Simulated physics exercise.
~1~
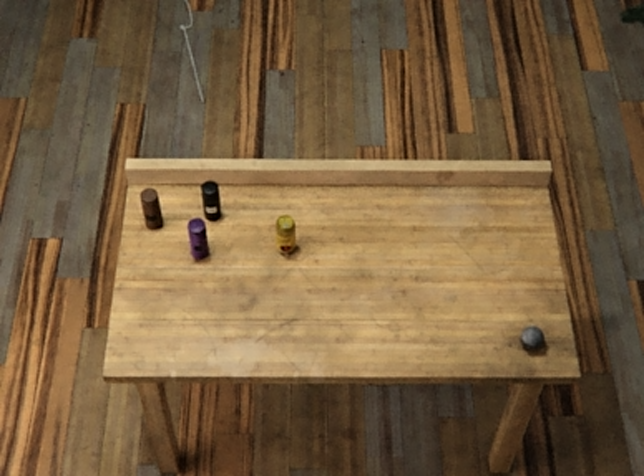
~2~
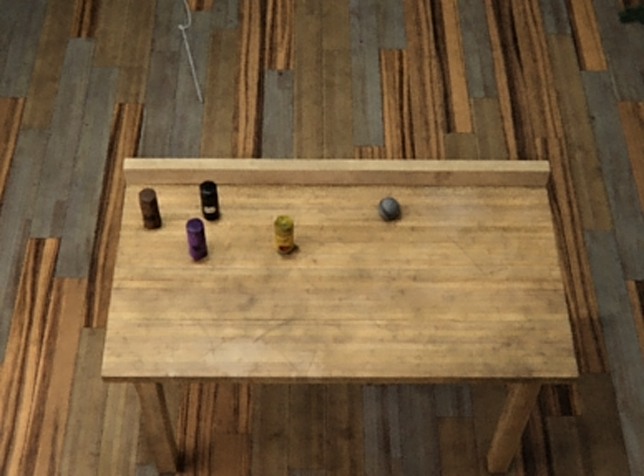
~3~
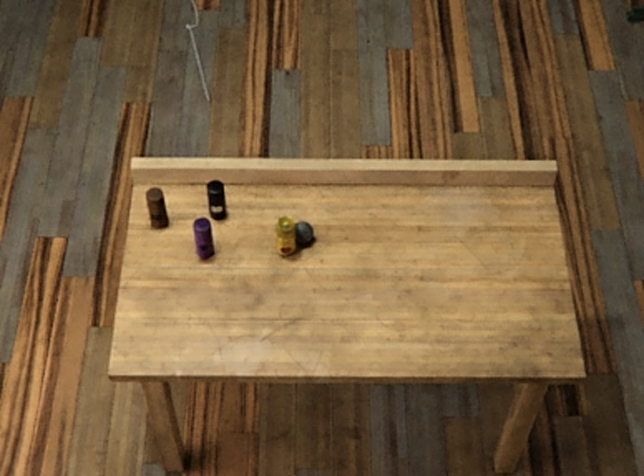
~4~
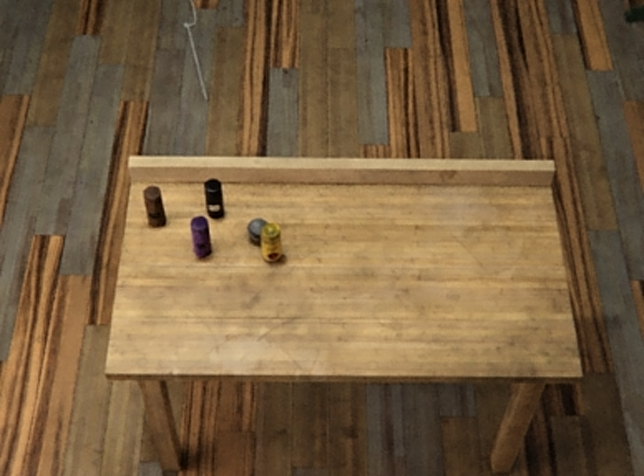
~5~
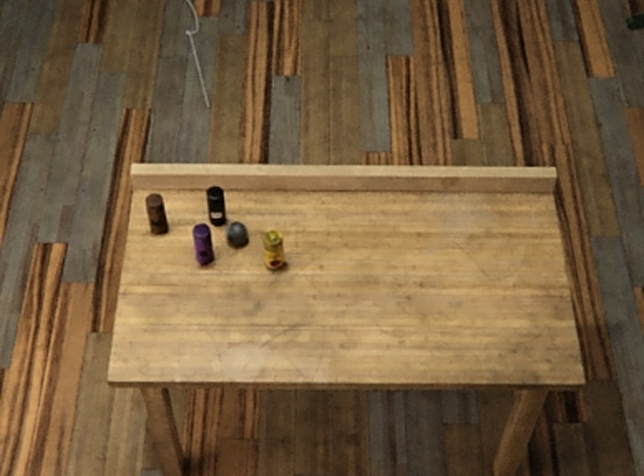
A grey ball rolled up and left across a wooden table toward the raised strip at the back, then carried on left into the yellow can, which shifted slightly but stayed upright, and the ball ended up near the purple and black shakers.
